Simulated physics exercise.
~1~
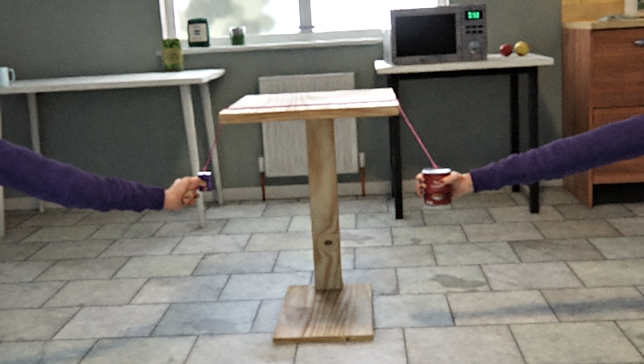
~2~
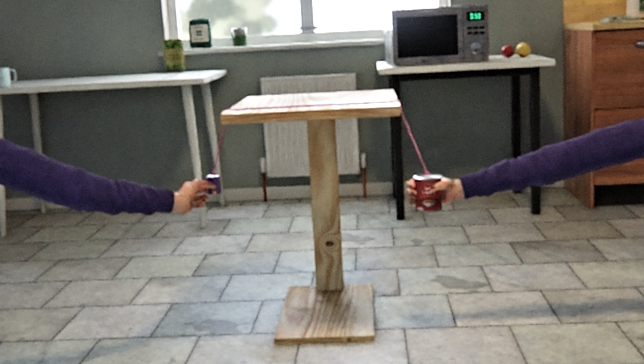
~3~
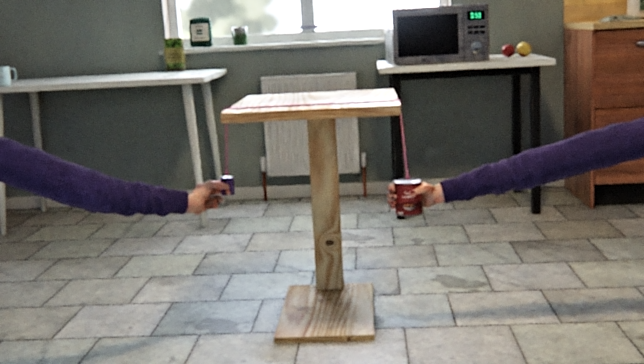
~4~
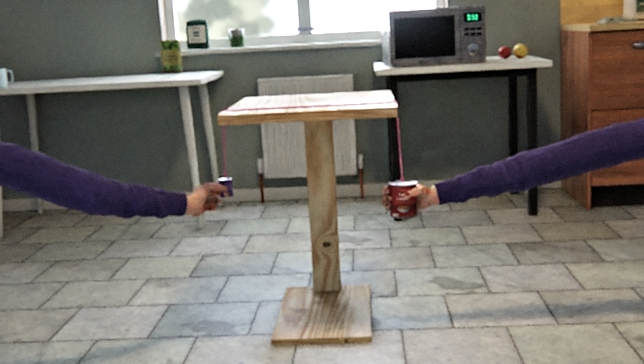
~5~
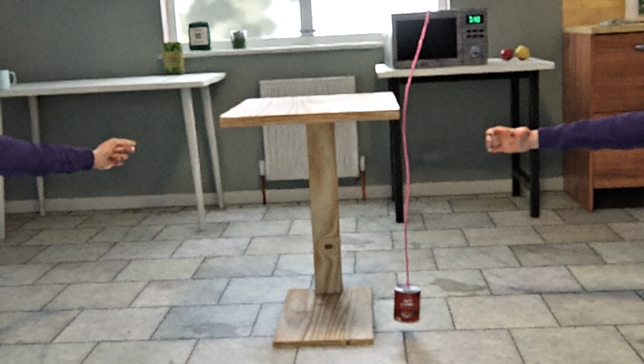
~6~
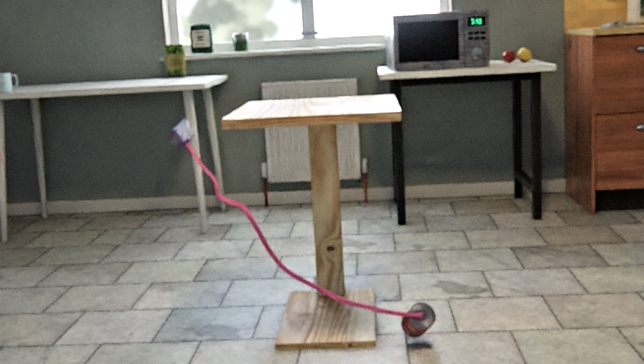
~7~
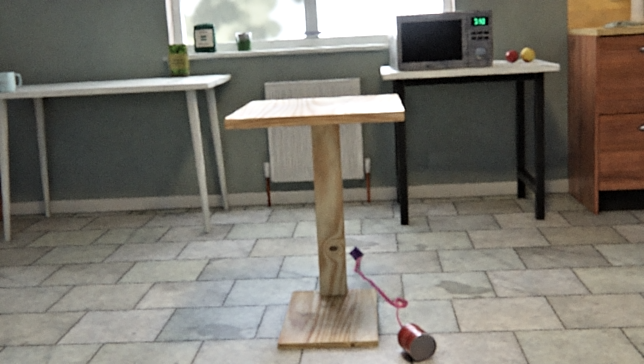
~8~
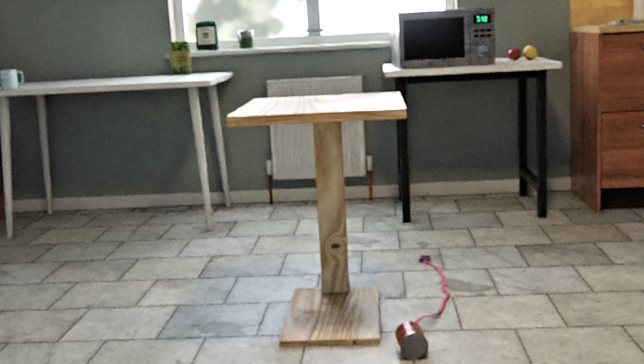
A small purple matchbox and a red tin, joined by a pink ribbon draped over a wooden pedestal table, are held on either side by two purple-sleeved arms. The slightly swaying view faces a grey room with a tiled floor, a white table at left, and a microwave on another at right. The hands shift the two things slightly inward, then let go and draw back. The tin drops on the right, and the ribbon slides rightwards off the tabletop, the matchbox trailing after it. The tin tips onto its side, and both end on the floor at right.
